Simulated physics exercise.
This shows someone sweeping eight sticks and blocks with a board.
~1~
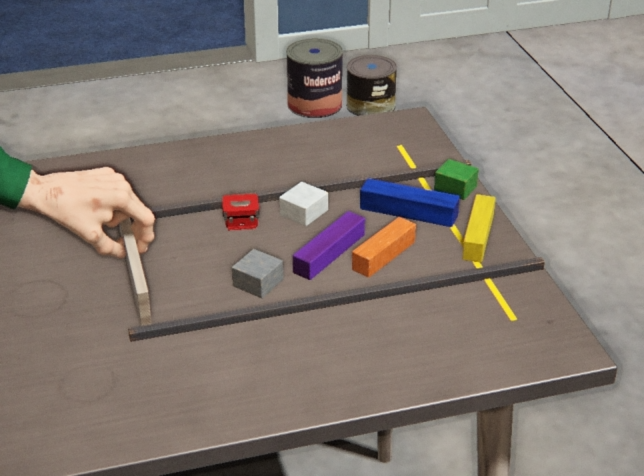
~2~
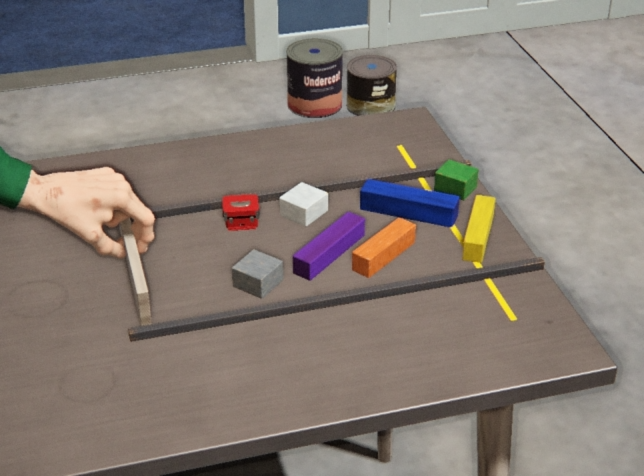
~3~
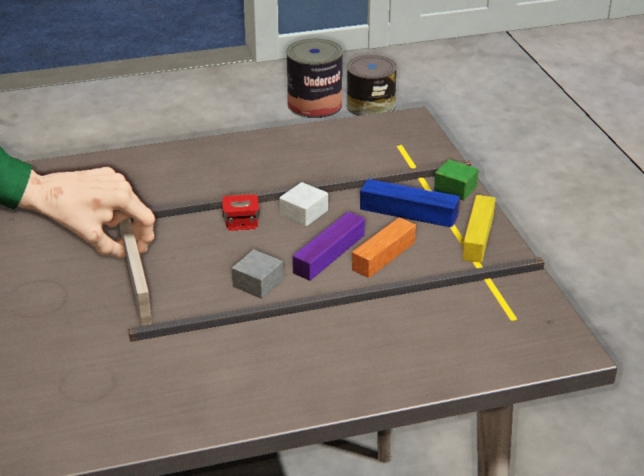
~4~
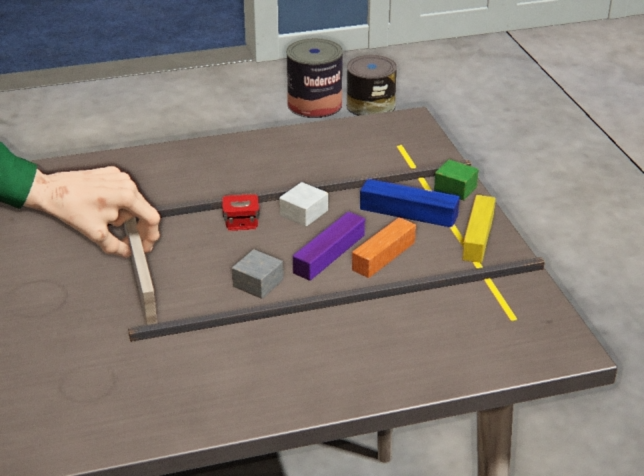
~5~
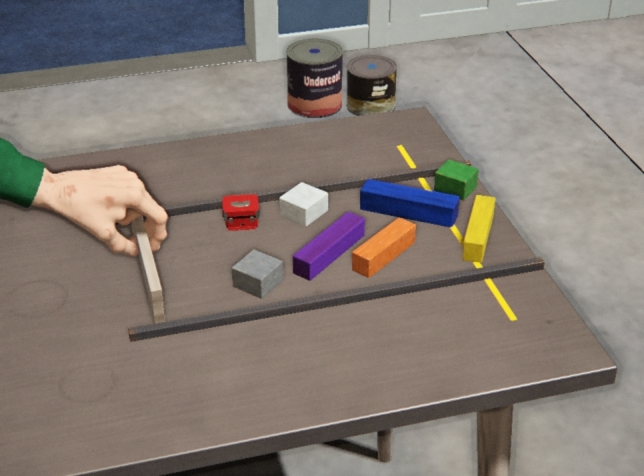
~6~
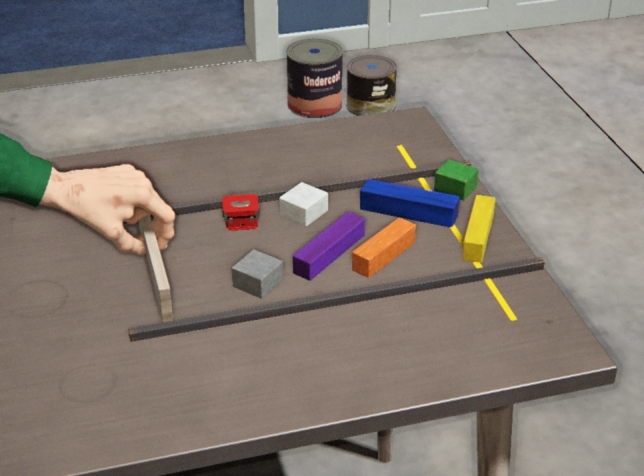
A hand holding a small wooden board on a table, then sliding it slightly right between two rails toward unmoving coloured blocks.
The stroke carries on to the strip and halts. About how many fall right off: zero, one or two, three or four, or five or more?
The number that fall off is three or four.
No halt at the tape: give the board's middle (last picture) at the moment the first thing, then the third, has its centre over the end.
Near (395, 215) and (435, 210).
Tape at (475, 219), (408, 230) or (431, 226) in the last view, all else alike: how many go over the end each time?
In that order 5, 1 and 2.
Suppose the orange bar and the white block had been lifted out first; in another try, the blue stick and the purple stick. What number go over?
The counts: 2 and 2.
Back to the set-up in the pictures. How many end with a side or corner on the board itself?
It touches 3.
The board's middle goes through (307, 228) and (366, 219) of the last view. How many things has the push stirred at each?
First 6, then 7.
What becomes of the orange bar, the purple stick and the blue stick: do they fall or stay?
The orange bar goes over, the purple stick stays on, the blue stick tumbles off.
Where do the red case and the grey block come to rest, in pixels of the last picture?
First (444, 178), then (491, 246).
Soon after, none off yet; green block at rest near (456, 180); yellow bar at rest near (479, 228); blue stick at rest near (409, 203).
In the end, the number that fall off is three or four; gone, orange bar, blue stick, yellow bar and green block.
